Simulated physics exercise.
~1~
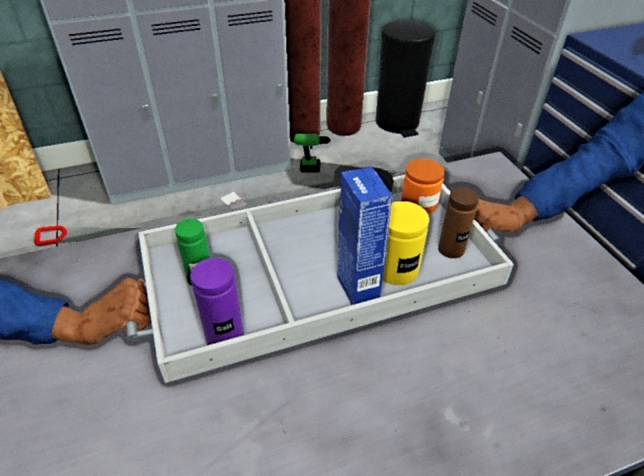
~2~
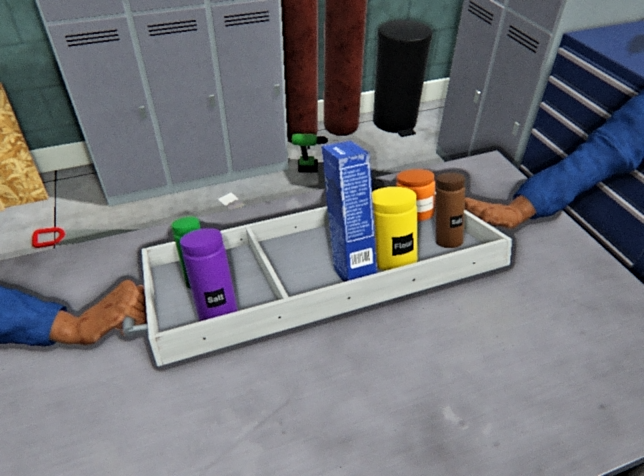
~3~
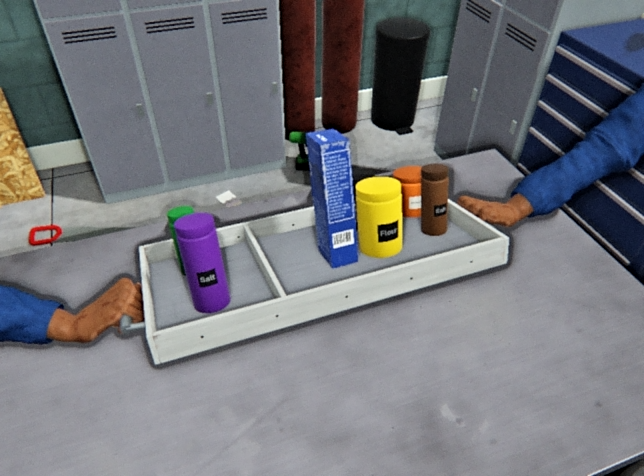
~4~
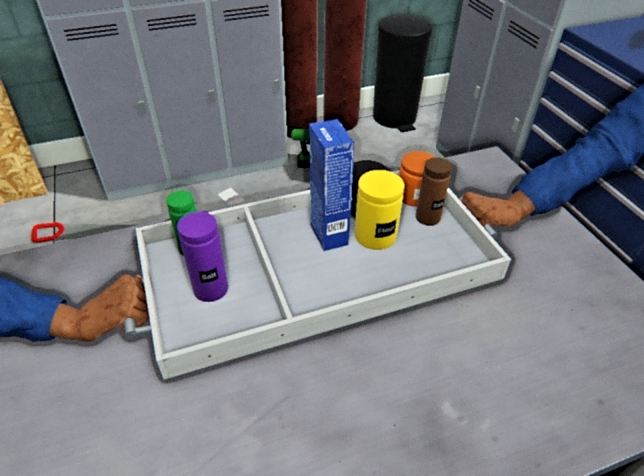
Two hands tilt a divided tray away, sliding the upright containers back, then level it.
